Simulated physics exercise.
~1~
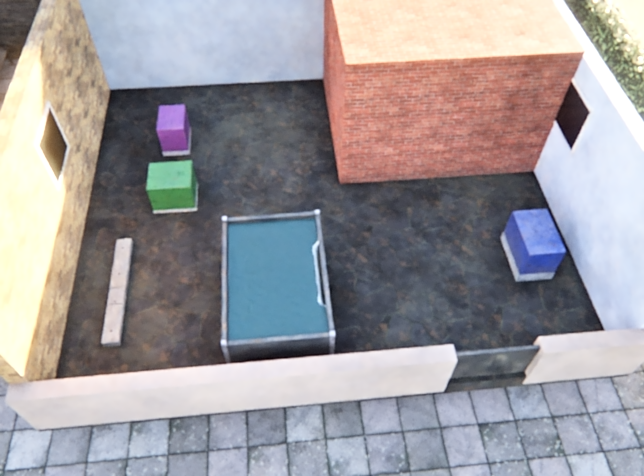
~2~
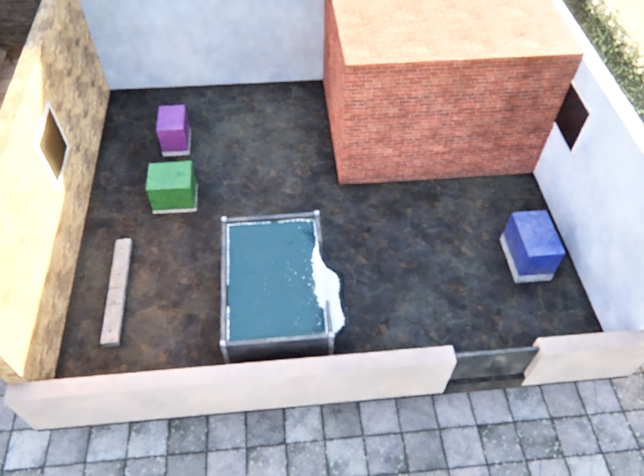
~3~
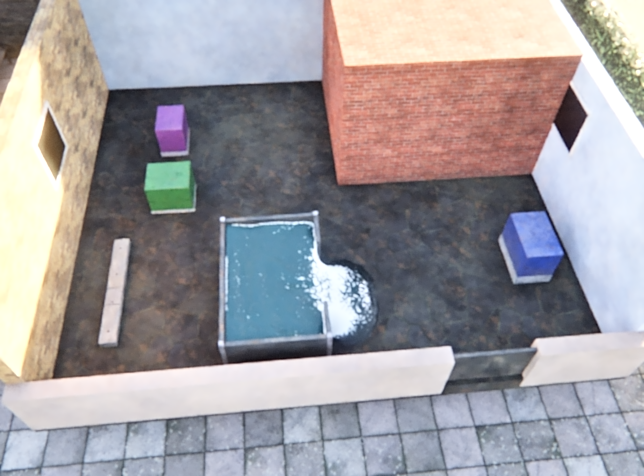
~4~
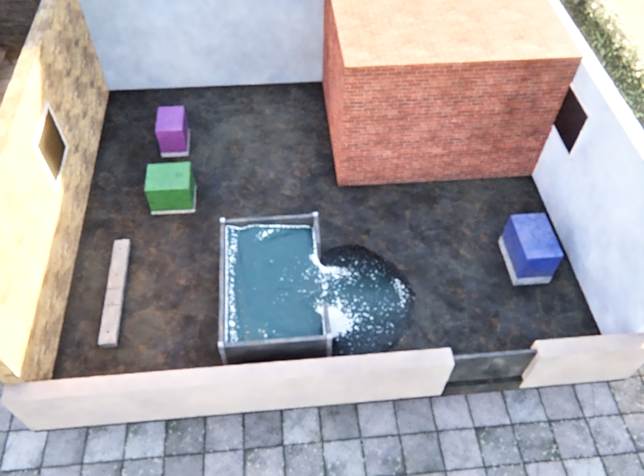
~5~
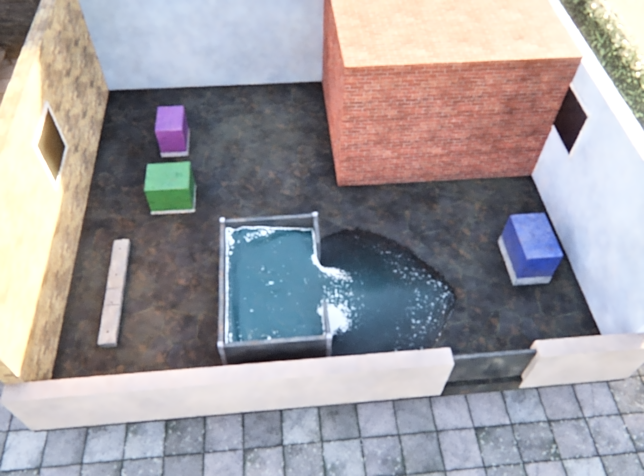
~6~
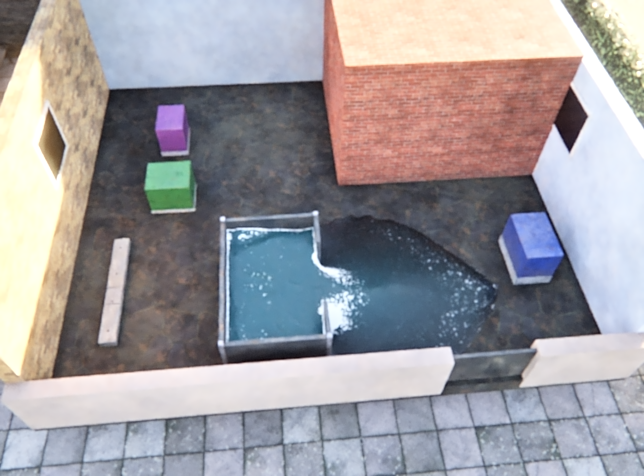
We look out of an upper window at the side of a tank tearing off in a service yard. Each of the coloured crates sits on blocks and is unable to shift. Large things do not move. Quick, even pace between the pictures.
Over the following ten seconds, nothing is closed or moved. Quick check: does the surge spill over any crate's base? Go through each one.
Result: Purple crate dry, blue crate wet, green crate wet.
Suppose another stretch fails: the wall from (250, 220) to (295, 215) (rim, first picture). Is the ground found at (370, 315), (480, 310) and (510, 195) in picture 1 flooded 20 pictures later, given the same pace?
In sequence: Untouched, untouched, inundated.
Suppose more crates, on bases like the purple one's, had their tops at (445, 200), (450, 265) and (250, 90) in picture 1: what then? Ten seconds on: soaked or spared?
Crate one is touched by the flood; crate two is touched by the flood; crate three avoids the flood.
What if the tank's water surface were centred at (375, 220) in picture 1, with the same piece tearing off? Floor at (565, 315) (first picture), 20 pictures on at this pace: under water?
That point would end up soaked.
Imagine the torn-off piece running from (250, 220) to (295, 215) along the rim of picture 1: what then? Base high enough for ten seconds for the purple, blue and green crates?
I'd say the purple crate is overrun, while the blue crate stays clear and the green crate is overrun.
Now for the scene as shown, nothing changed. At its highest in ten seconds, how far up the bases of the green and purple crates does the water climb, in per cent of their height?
170 and 50 %, roughly.
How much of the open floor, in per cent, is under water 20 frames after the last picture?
Roughly 35 percent.
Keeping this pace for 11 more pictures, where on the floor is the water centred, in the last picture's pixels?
Around pixel (389, 295) of the last picture.
A moment on, water covers 30 % of the floor; the purple crate not reached, the blue crate water round its plinth, the green crate not reached.
Next, water covers 35 % of the floor; the purple crate not reached, the blue crate water round its plinth, the green crate not reached.
Then, water covers 35 % of the floor; the purple crate not reached, the blue crate water round its plinth, the green crate not reached.
Later, water covers 50 % of the floor; the purple crate not reached, the blue crate water round its plinth, the green crate water round its plinth.
In the end, water covers 75 % of the floor; the purple crate stayed above the water, the blue crate was topped, the green crate was topped.
